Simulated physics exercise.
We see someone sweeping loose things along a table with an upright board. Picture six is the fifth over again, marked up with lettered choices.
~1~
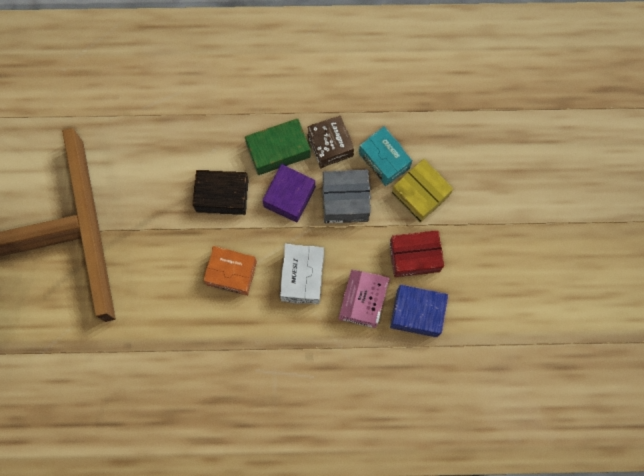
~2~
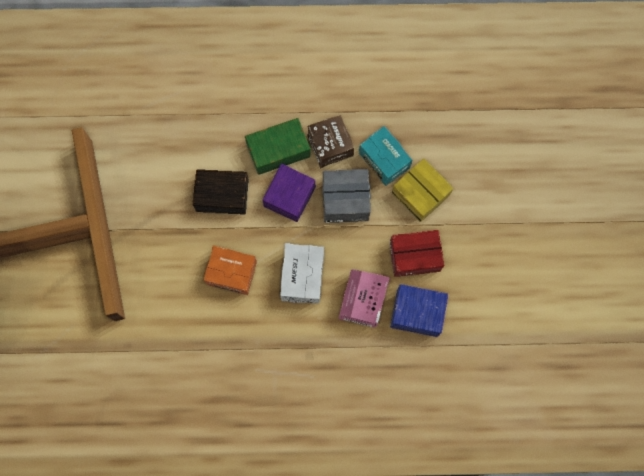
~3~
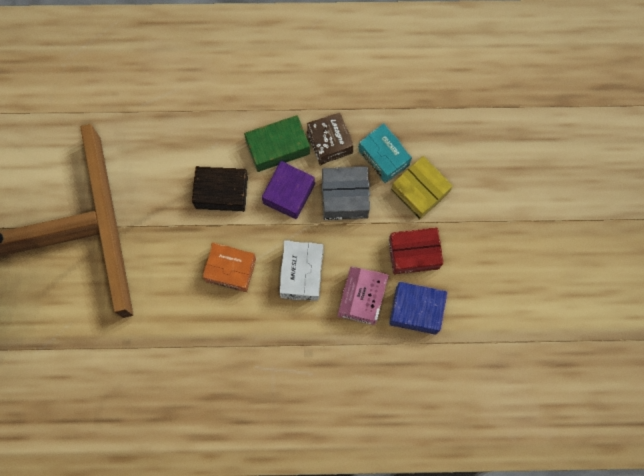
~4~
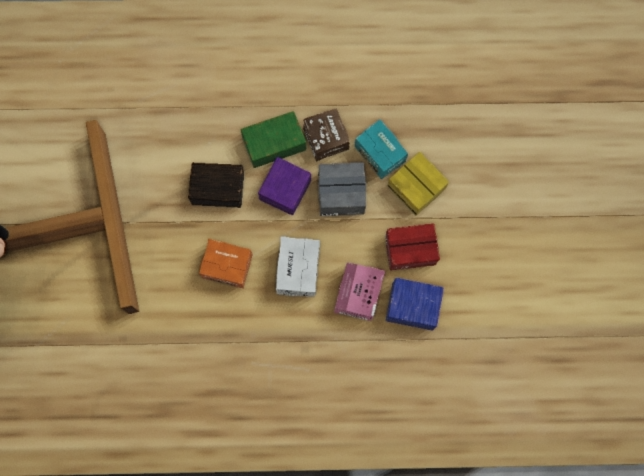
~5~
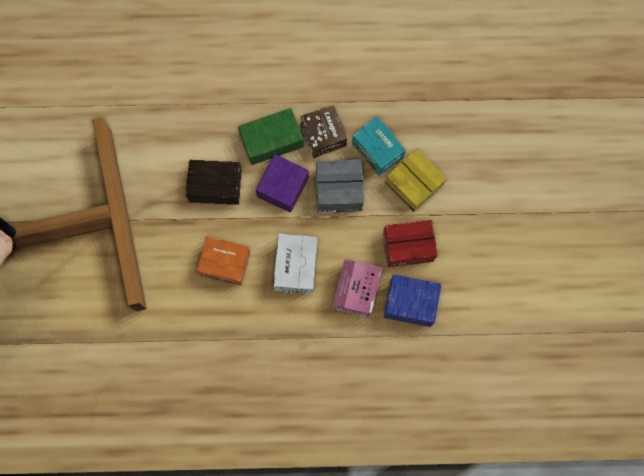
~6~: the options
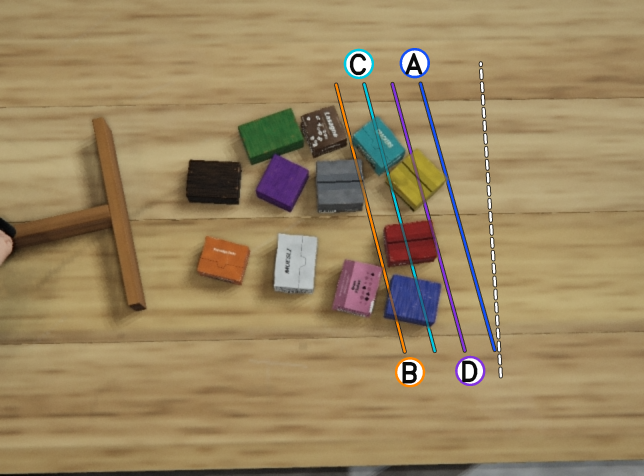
On a pale wooden tabletop seen from above, a brown T-shaped wooden board lies at the left. Small blocks cluster near the middle, with black, green, brown, purple, grey, turquoise and yellow above orange, white, pink, red and blue. The board slides a short way right toward the blocks, a hand just showing on its handle at the left edge, while the view shifts slightly and the blocks keep their arrangement.
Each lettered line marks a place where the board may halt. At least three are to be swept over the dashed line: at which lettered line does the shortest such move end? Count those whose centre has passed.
The first such stop is D.
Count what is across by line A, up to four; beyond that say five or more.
Five or more.
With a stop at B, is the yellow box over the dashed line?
By then, yes.
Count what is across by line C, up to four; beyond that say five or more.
In all, two.
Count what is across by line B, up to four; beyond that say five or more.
In all, one.
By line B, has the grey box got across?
No.
On the marked copy, A at (457, 213); B at (369, 214); C at (399, 214); D at (428, 213); the dashed line at (490, 214).
Taking D. A third of the way, board (227, 207); yellow box (415, 181); red box (409, 244); none across.
Two thirds of the way, board (342, 205); yellow box (498, 178); grey box (453, 177); one across.
When it is over, board (427, 203); yellow box (578, 168); grey box (534, 170); four across.
As for the rest, A gets six across, but is farther than needed; B gets only one across; C gets only two across.
